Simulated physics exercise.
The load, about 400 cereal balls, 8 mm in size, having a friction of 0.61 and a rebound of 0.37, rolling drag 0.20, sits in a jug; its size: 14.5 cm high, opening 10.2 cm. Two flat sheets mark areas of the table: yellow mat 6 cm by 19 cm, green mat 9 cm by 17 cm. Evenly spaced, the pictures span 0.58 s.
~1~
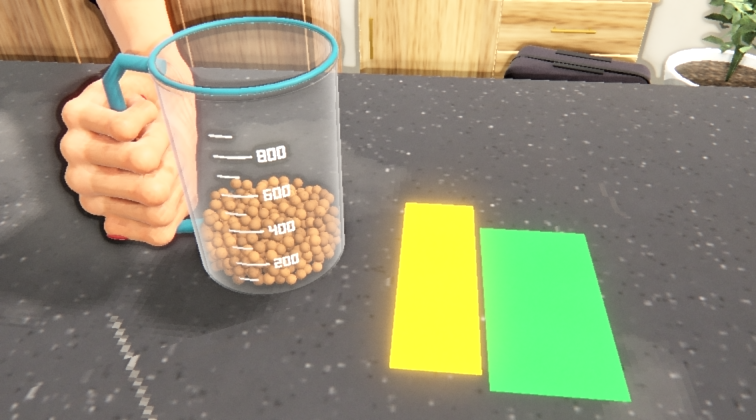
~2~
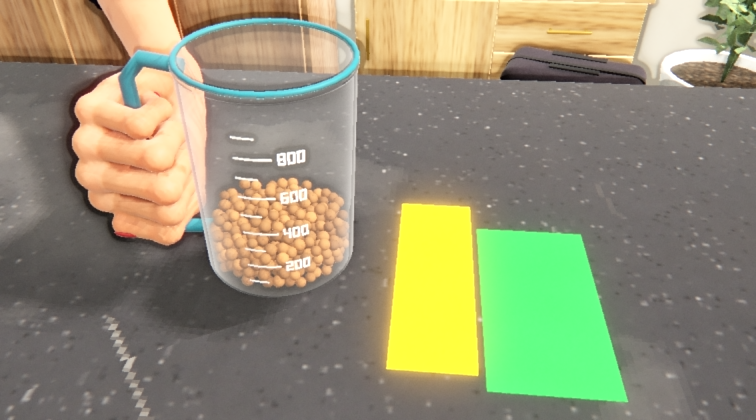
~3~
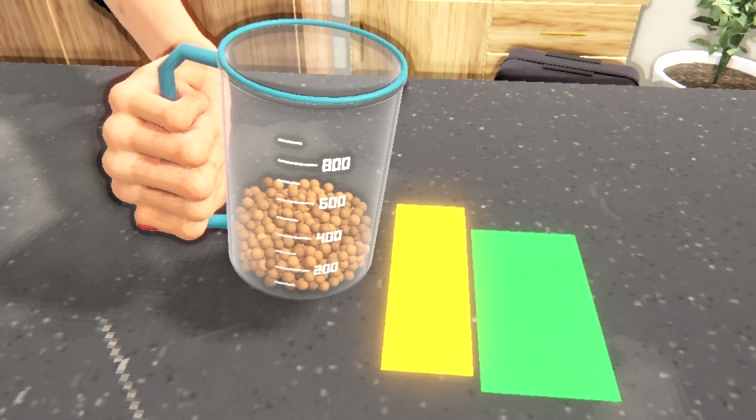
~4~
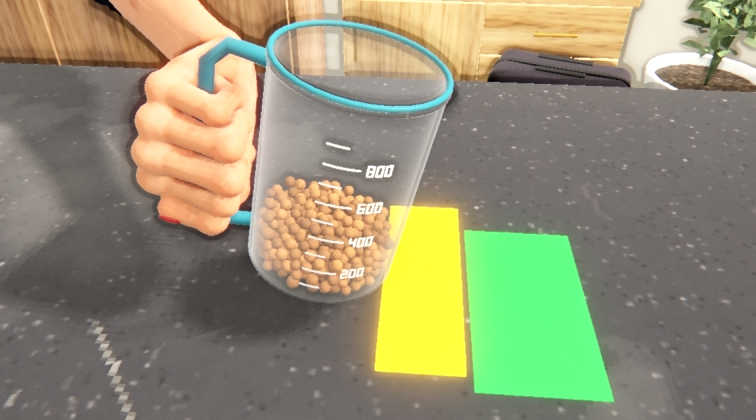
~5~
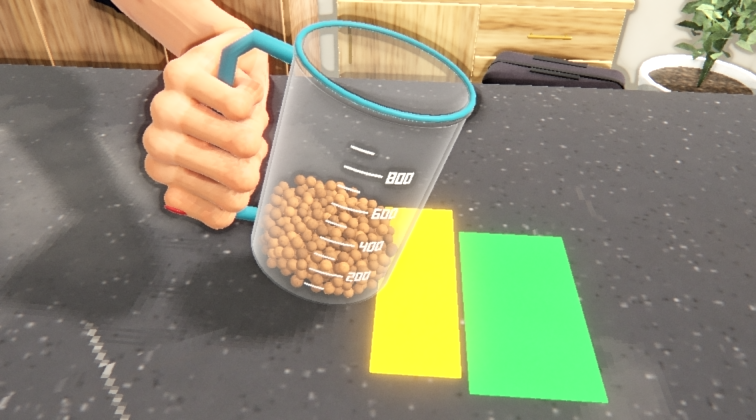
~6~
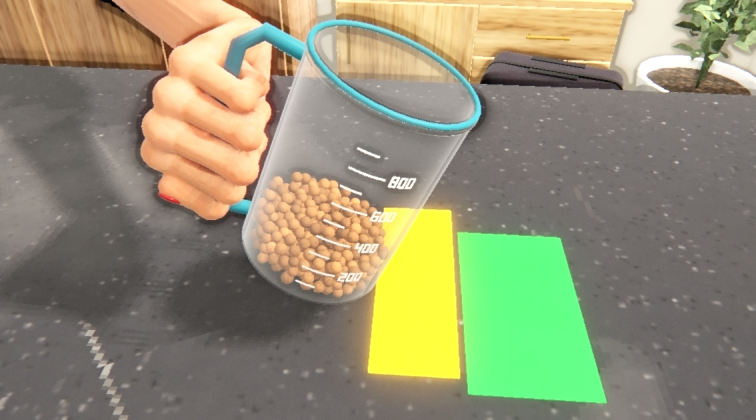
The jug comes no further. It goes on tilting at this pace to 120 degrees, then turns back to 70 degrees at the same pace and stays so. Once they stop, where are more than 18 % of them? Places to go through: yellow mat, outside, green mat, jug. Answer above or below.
Yellow mat: Above; off the mats: Below; green mat: Above; jug: Below.
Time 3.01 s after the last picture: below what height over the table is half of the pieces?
About 0 cm.
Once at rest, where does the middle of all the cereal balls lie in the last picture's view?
Their centre ends up around (467, 300) in the last view.
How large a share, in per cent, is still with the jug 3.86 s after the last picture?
Roughly 10 percent of the load.
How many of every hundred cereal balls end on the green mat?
Share: Near 55 %.
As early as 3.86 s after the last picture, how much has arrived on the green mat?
Close to 55 in a hundred has got there by that moment.
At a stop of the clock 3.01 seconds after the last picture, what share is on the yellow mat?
I'd say around 35 percent.
Then, 1.16 s after the last picture, tilt 71 degrees; jug 100 %; middle of all pieces on or above the table near (280, 202).
Then, 2.12 s after the last picture, tilt 111 degrees; jug 100 %; middle of all pieces on or above the table near (309, 197).
Then, 3.01 s after the last picture, tilt 97 degrees; yellow mat 35 %, green mat 55 %, jug 10 %; middle of all pieces on or above the table near (464, 293).
Then, 3.86 s after the last picture, tilt 70 degrees; yellow mat 35 %, green mat 55 %, jug 10 %; middle of all pieces on or above the table near (464, 293).
In the end, yellow mat 35 %, outside 5 %, green mat 55 %, jug 10 %.
